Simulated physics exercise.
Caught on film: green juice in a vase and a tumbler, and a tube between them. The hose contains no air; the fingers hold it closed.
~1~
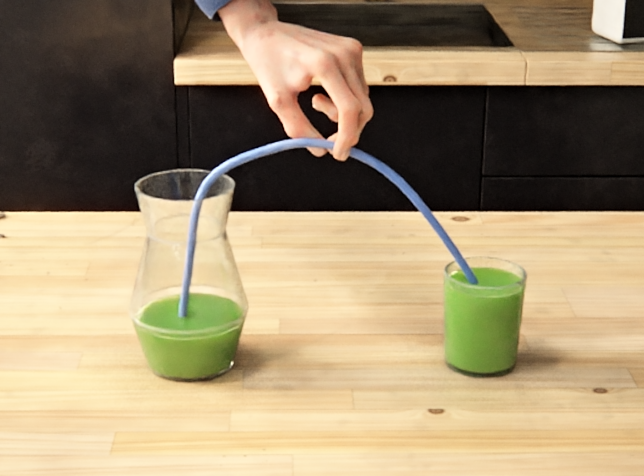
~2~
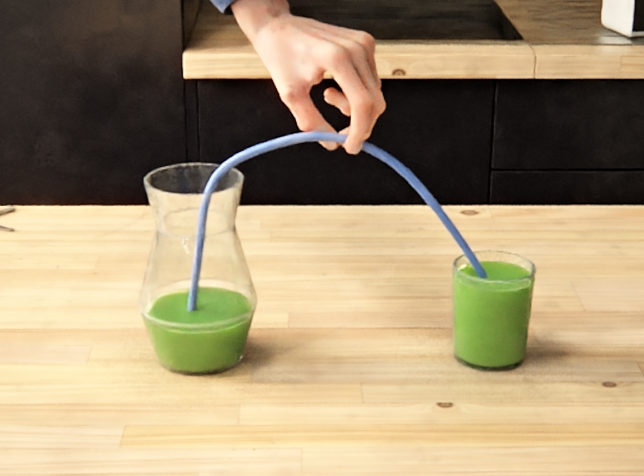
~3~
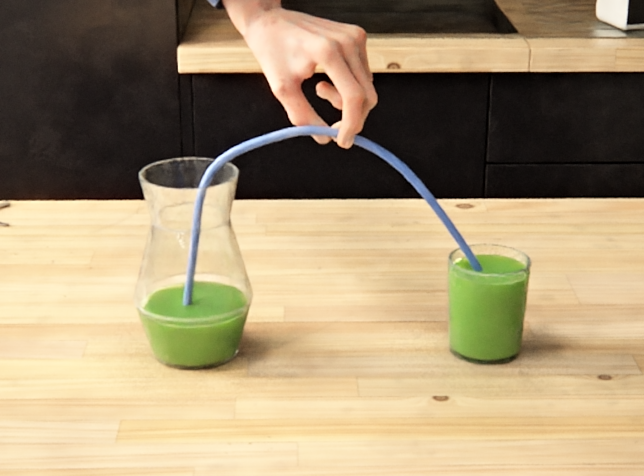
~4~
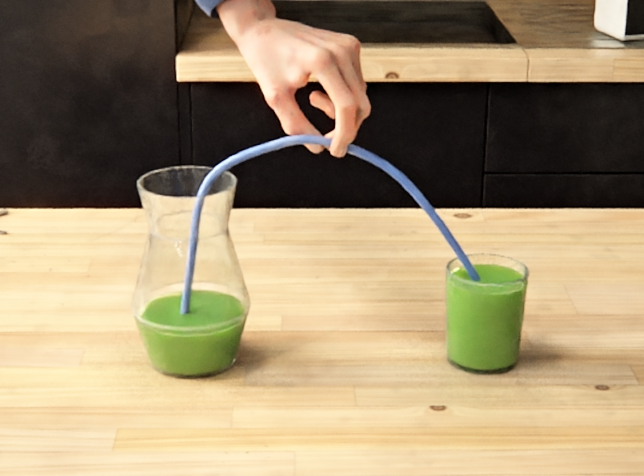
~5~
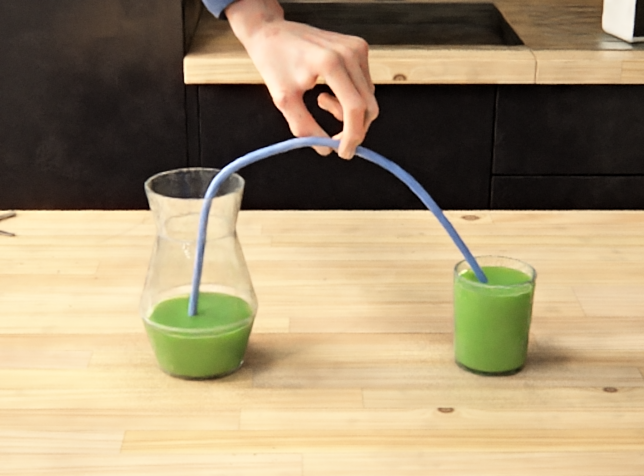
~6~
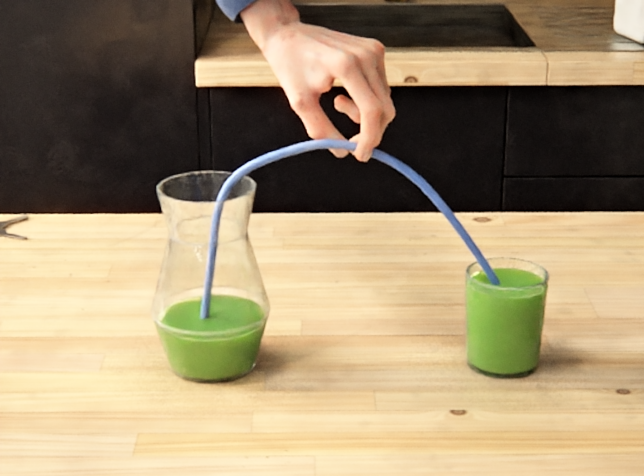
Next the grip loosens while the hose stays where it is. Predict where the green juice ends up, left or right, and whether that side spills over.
Flow - left, taker - no spill.
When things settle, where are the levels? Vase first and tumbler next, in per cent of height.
In order, 30 percent then 60 percent.
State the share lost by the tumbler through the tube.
Reading: Close to 30 percent.
Next, the vase is about a quarter full; the tumbler is about three quarters full.
After that, the vase is about a third full; the tumbler is about two thirds full.
Finally, the vase is about a third full; the tumbler is about two thirds full; the two surfaces are level.
